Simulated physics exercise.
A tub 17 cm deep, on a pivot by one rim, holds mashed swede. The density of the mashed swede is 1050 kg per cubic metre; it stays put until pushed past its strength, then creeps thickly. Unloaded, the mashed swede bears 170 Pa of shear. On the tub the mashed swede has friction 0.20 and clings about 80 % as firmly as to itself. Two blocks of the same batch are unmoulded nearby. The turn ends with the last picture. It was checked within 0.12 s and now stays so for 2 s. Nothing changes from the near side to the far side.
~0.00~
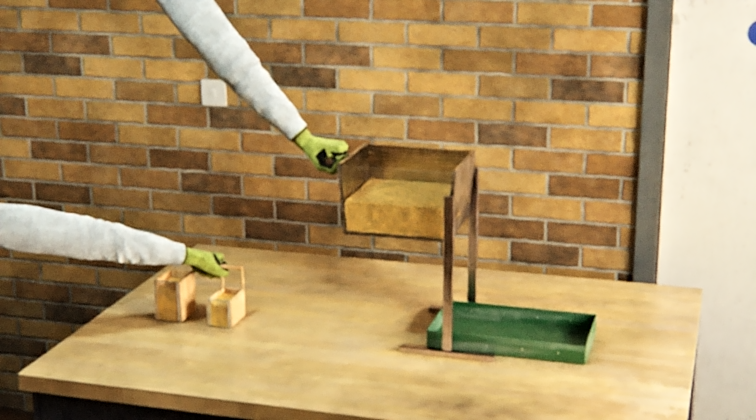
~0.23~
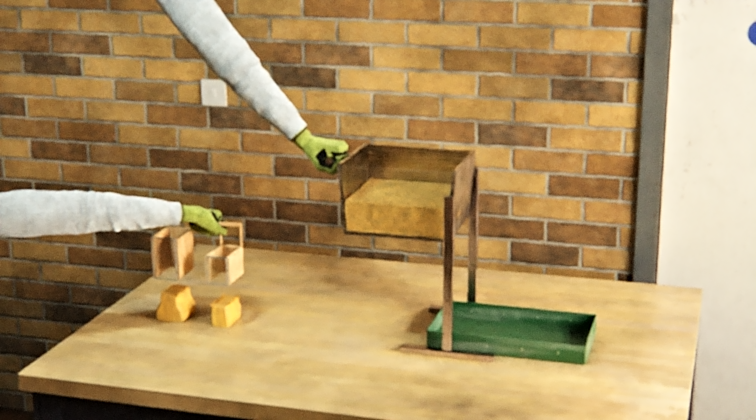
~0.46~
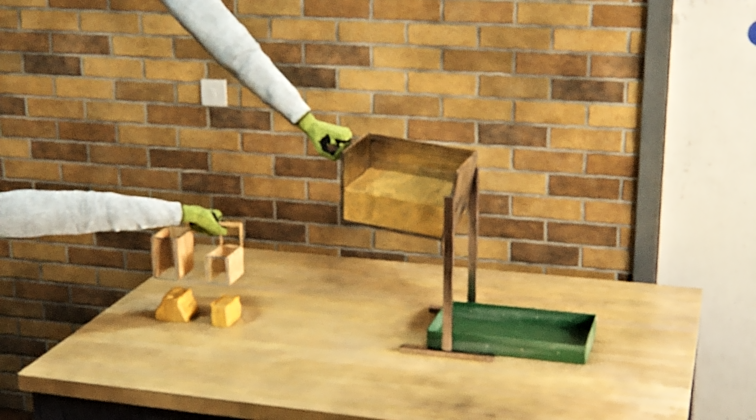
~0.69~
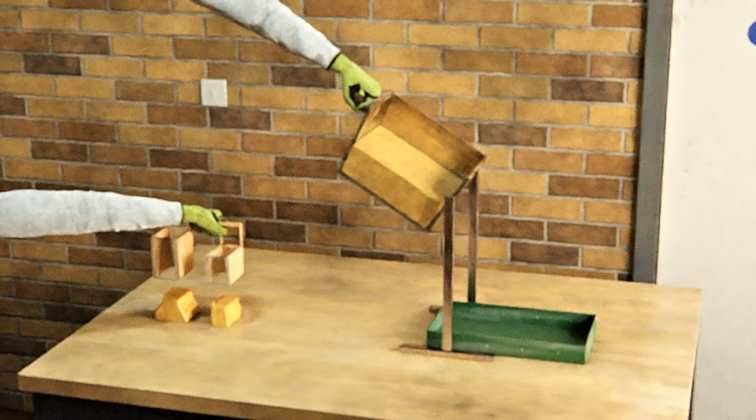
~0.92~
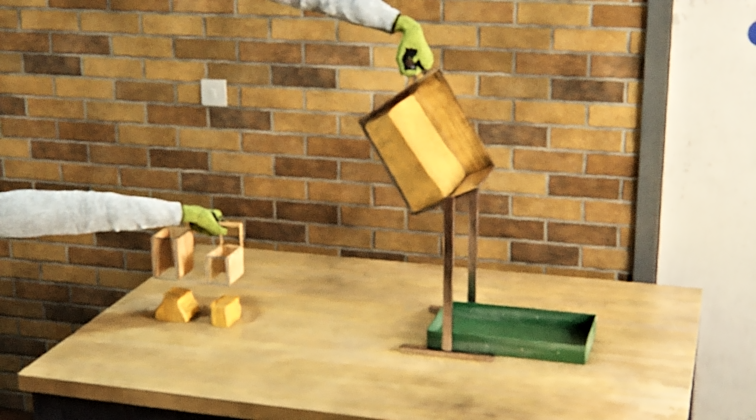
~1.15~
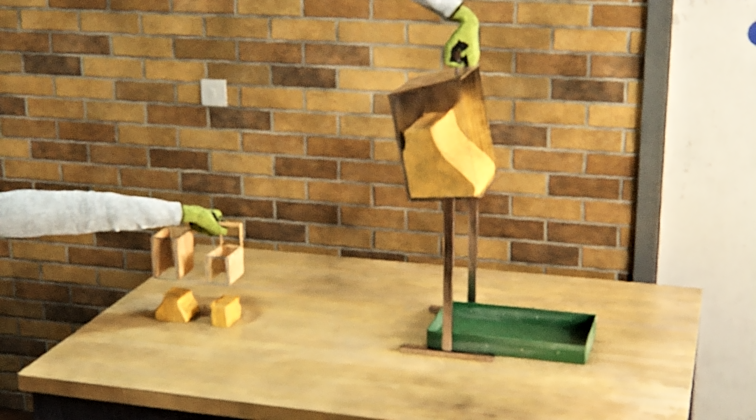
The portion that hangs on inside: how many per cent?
The portion that hangs on inside is near 66 %.
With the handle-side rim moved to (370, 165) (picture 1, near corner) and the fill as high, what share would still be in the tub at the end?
It would be near 100 %.
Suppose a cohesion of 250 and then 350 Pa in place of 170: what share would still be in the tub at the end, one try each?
In that order: 85 %, 100 %.
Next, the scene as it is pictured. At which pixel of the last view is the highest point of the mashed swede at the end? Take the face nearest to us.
Around (438, 164).
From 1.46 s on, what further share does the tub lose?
Near 9 %.
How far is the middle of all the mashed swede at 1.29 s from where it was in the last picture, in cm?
Some 4 cm.
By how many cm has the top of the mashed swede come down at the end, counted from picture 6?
Some 8 cm.
By 1.29 s, the tub is at 79 degrees and holds 90 %.
By 1.46 s, the tub is at 79 degrees and holds 75 %.
By 1.63 s, the tub is at 79 degrees and holds 69 %.
By 1.80 s, the tub is at 79 degrees and holds 68 %.
By 3.15 s, at the end, the tub is at 79 degrees and holds 66 %.
